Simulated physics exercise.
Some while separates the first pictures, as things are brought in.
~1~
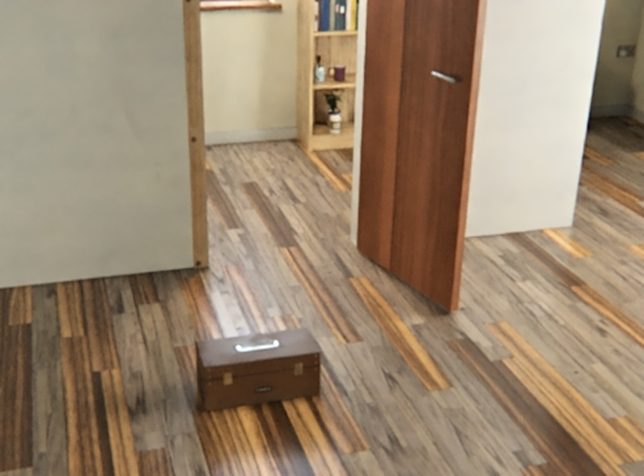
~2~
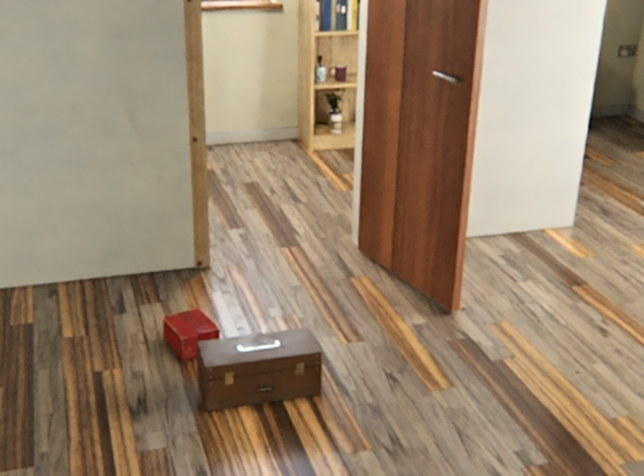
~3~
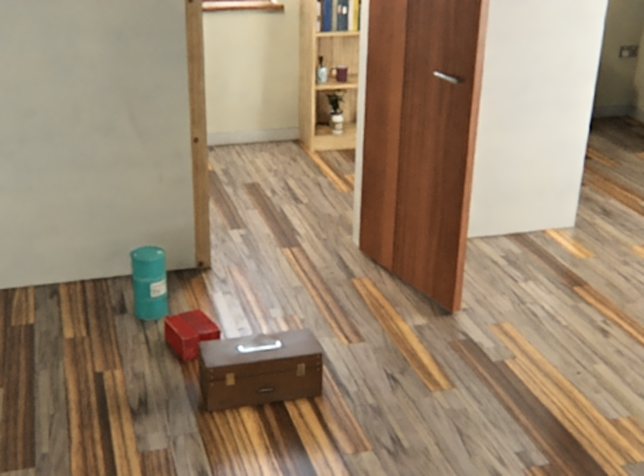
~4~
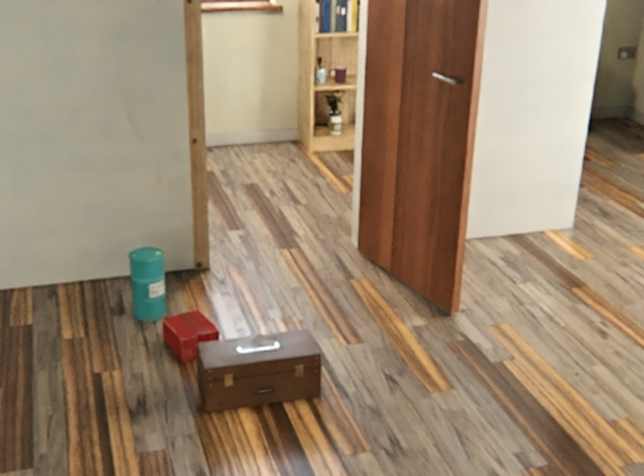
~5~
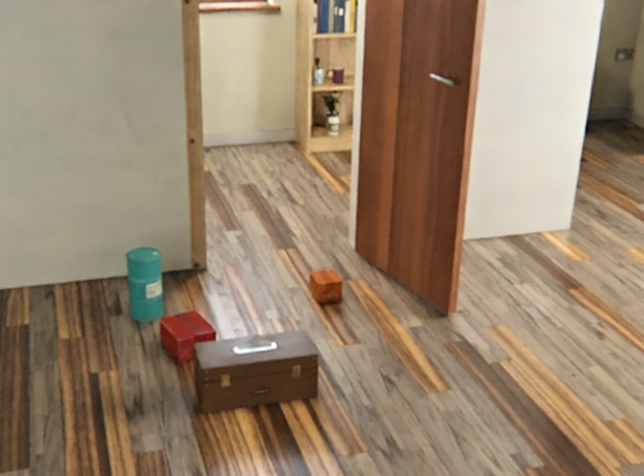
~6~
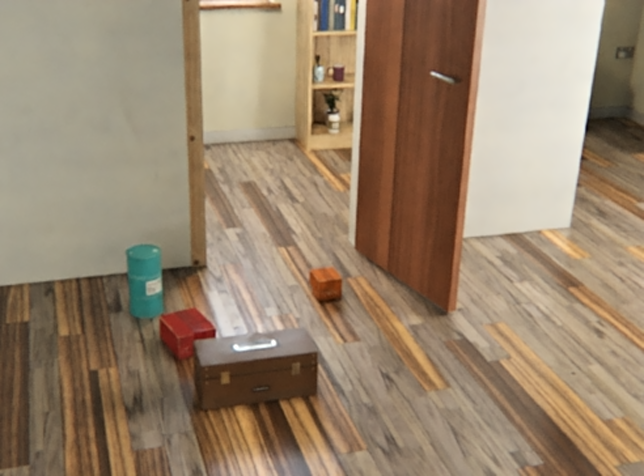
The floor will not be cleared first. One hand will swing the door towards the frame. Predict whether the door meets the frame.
The attempt works.
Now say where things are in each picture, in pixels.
In the first frame, door wide open and still.
In the second frame, door wide open and still; brown toolbox (259, 368); red parcel (192, 334).
In the third frame, door wide open and still; turquoise canister (150, 283); brown toolbox (260, 369).
In the fourth frame, door wide open and still; red parcel (191, 335); turquoise canister (148, 284).
In the fifth frame, door wide open and still; brown toolbox (256, 370); red parcel (188, 335).
In the sixth frame, door wide open and still; orange box (326, 284); turquoise canister (145, 281).
Then, 1.00 s past the last view, open by 64°.
Then, 1.50 s past the last view, open by 33°; orange box displaced well along near (277, 270).
Then, 1.90 s past the last view, open by 8°; orange box displaced well along near (252, 253).
Finally, open by 0°; moved from the start, orange box; the other 3 still in place. Final places as the last picture's camera would see them, orange box near (247, 242).
